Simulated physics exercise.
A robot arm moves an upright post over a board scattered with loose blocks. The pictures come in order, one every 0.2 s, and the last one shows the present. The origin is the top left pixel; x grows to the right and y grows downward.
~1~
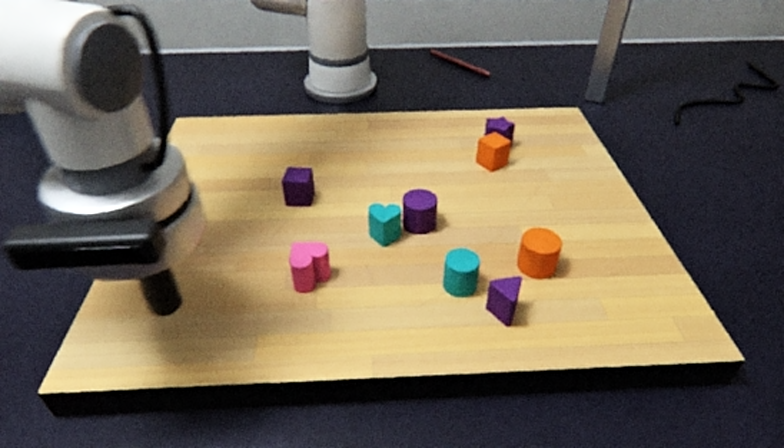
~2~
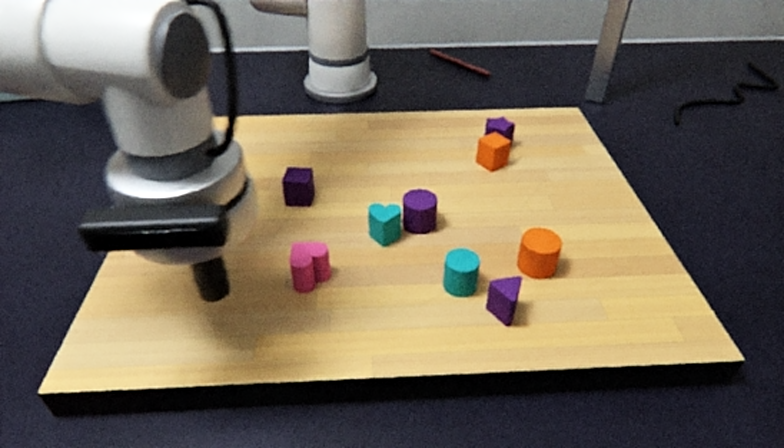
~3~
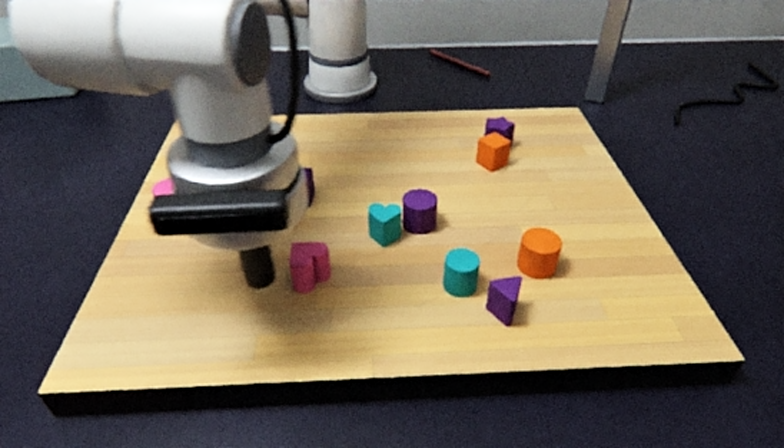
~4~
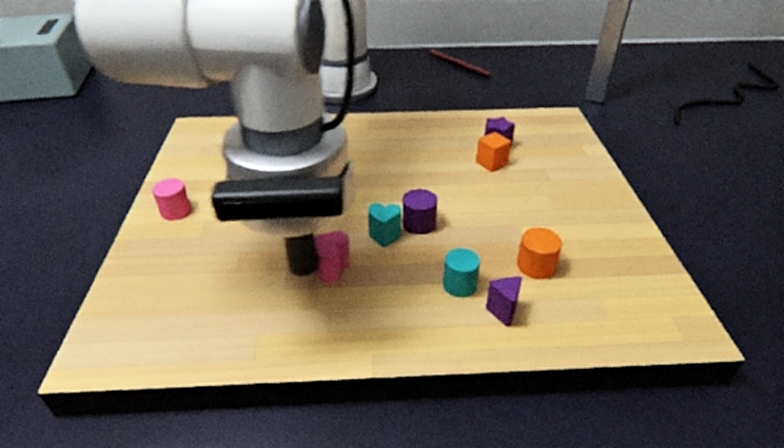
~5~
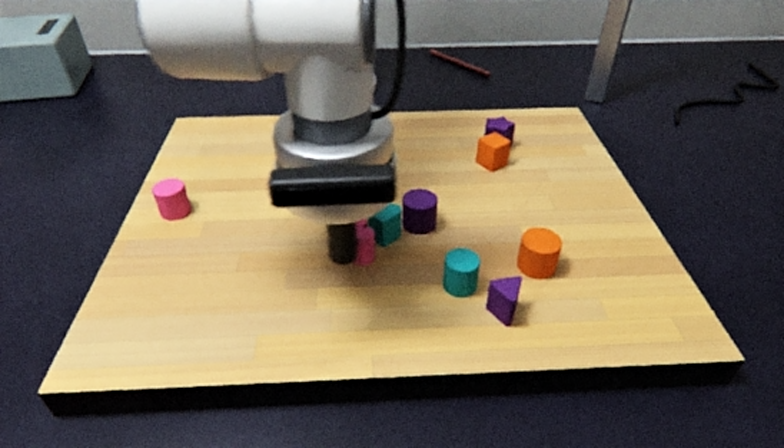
On a wooden board of scattered blocks, a robot arm moves rightward, pushing a pink heart block up to a turquoise one.
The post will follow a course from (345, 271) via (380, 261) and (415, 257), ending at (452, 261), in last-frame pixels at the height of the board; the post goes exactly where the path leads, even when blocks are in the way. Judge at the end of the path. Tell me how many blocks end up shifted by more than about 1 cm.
Two blocks move more than 1 cm.
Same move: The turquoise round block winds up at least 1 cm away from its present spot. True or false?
False.
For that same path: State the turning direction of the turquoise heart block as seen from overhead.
Short answer: Counterclockwise.
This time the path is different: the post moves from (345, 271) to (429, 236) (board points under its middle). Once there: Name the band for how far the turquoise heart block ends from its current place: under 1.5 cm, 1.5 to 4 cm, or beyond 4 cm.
Ends 1.5 to 4 cm away.
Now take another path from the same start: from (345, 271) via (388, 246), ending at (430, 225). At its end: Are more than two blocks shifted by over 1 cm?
I believe so.
The first path, step by step. One third of the way, post at (380, 246); pink heart block at (373, 217), turned 30° anticlockwise; turquoise heart block at (389, 204), turned 15° anticlockwise.
Two thirds of the way, post at (417, 242); pink heart block at (374, 217), turned 40° anticlockwise; turquoise heart block at (389, 203), turned 20° anticlockwise; purple round block at (422, 197).
At the end, post at (453, 246); pink heart block at (374, 217), turned 40° anticlockwise; turquoise heart block at (389, 203), turned 20° anticlockwise; purple round block at (422, 197); turquoise round block in place.
